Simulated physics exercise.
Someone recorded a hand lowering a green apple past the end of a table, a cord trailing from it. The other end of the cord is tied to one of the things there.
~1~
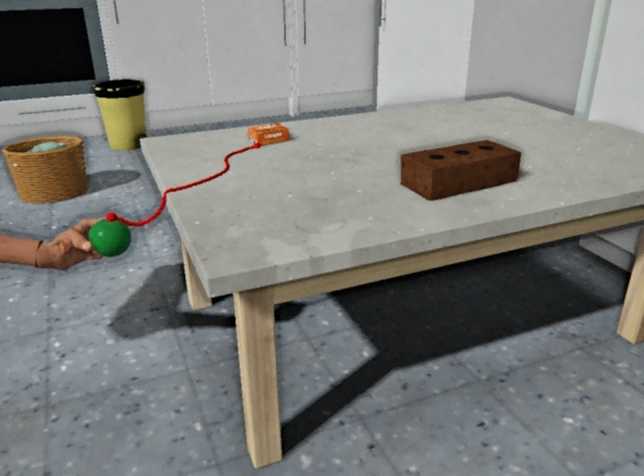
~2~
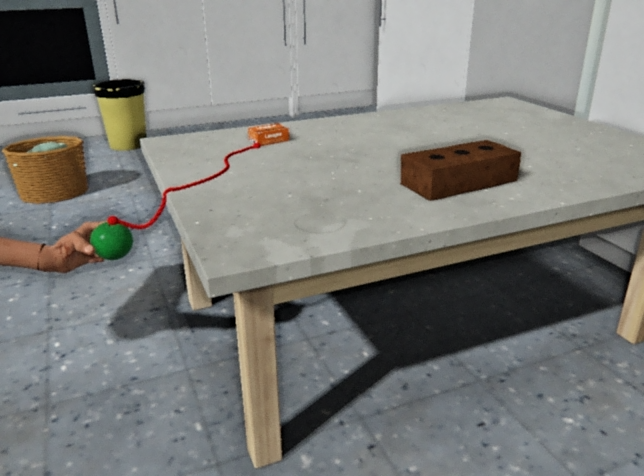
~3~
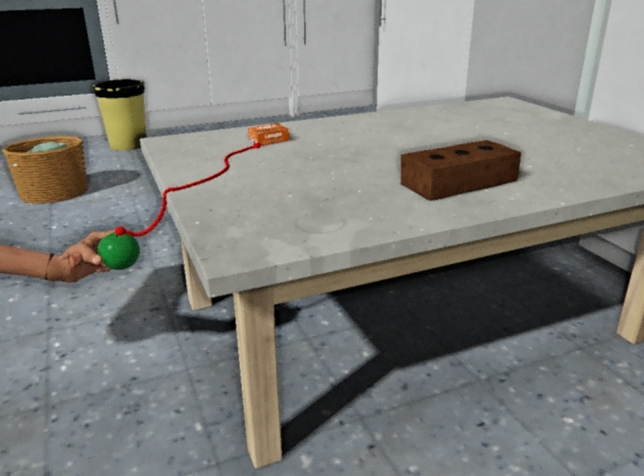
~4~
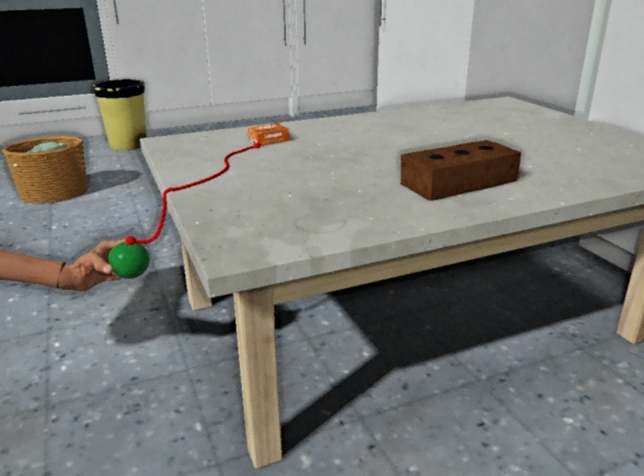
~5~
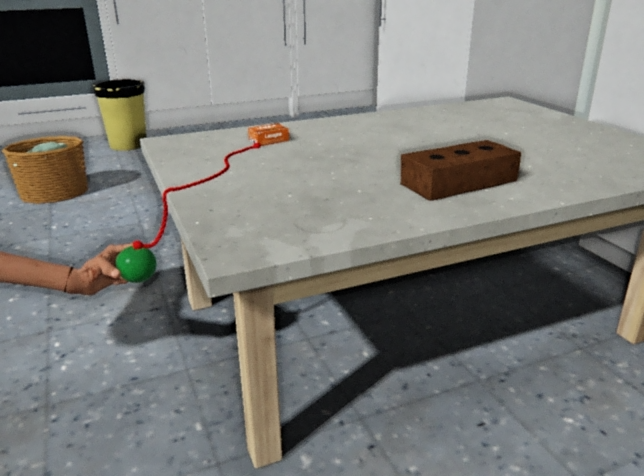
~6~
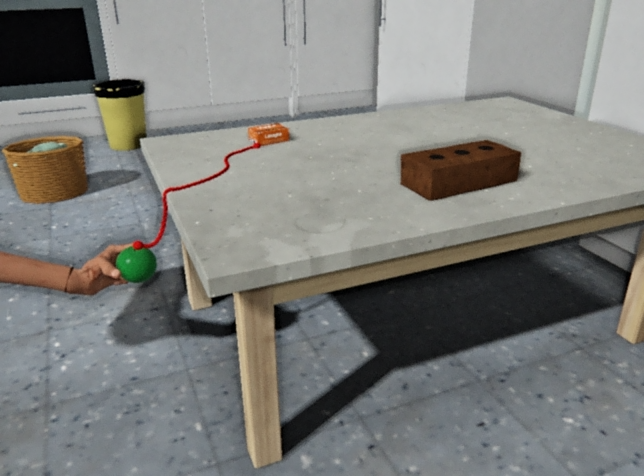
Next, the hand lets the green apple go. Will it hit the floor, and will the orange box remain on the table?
The green apple goes all the way to the floor, the orange box is pulled off as well.
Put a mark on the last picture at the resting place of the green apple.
That one winds up at (168, 368) in the last picture.
Then, 0.36 s on from there, apple on the floor near (164, 374); brick in place; box tugged along near (190, 163).
Then, 0.66 s on from there, apple on the floor near (168, 368); brick in place; box down on the floor.
In the end, apple on the floor near (168, 368); brick in place; box down on the floor. The green apple reaches the floor and the orange box gets pulled over the edge.
